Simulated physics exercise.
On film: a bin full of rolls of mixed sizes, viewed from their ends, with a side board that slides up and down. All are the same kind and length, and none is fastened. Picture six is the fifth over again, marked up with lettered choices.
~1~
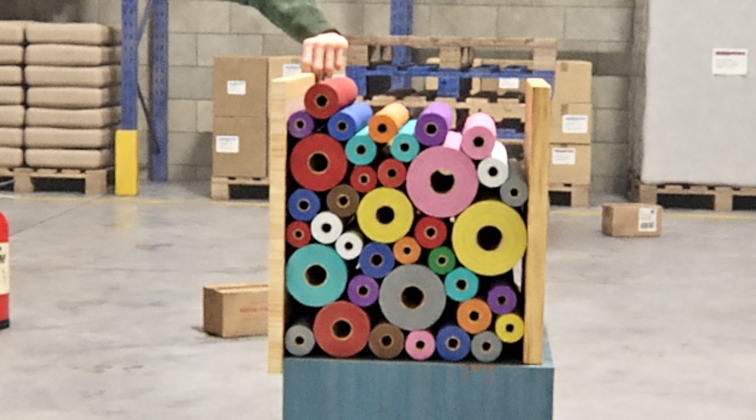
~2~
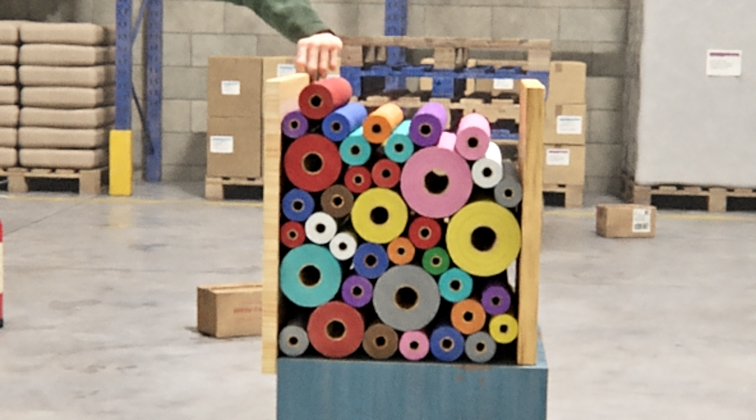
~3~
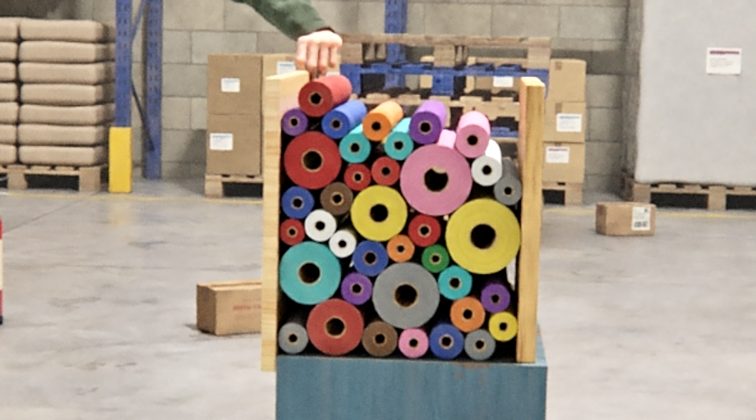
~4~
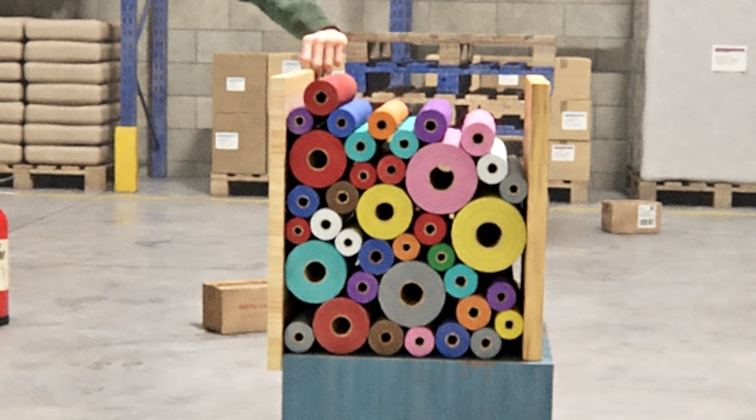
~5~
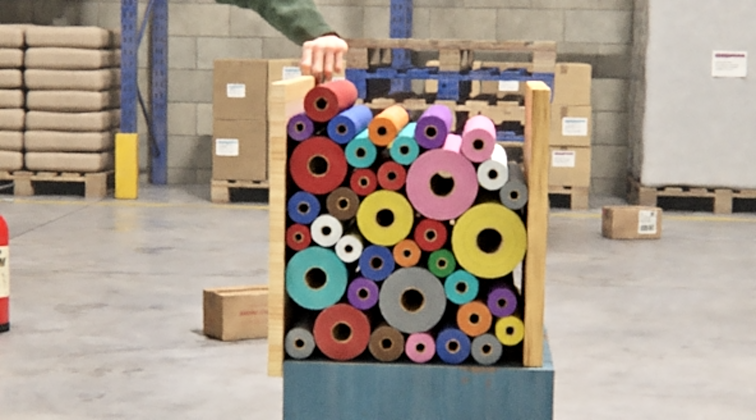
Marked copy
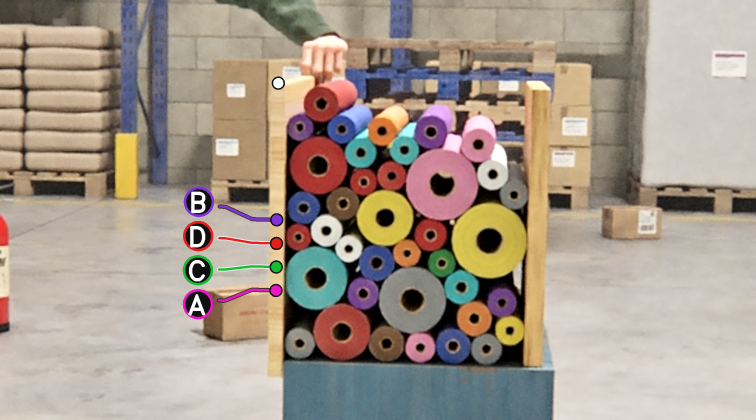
To begin with, a hand reaches in from above and rests on a red roll at the upper left of a bin packed with colourful rolls of mixed sizes. The view shifts slightly left and back again, while the hand stays on the red roll and the rolls show no clear movement.
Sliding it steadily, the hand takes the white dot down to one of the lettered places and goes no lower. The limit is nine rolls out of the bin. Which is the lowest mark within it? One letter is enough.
The answer is mark D.
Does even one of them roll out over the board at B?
At B: Yes.
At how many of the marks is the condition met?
Two of the four.
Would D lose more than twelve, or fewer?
At D, fewer than twelve.
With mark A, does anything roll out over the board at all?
Yes.
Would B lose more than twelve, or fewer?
At B, fewer than twelve.
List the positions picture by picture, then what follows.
A pink roll (442, 182); a purple roll (300, 124); a red roll (322, 101), in the first frame.
A red roll (316, 101); side board (290, 212), in the second frame.
A grey roll (293, 338); a grey roll (480, 344), in the third frame.
A turquoise roll (461, 281), in the fourth frame.
A green roll (442, 263); a pink roll (442, 184); a purple roll (300, 127), in the fifth frame.
On the marked copy, A at (276, 291); B at (277, 220); C at (276, 267); D at (277, 244); the white dot at (279, 83).
Taking D. A third of the way, top of the board (286, 156).
Two thirds of the way, top of the board (285, 237).
When it is over, top of the board (285, 243), about six out over the board.
As for the rest, A ten out over the board; B two out over the board; C more than nine out over the board.
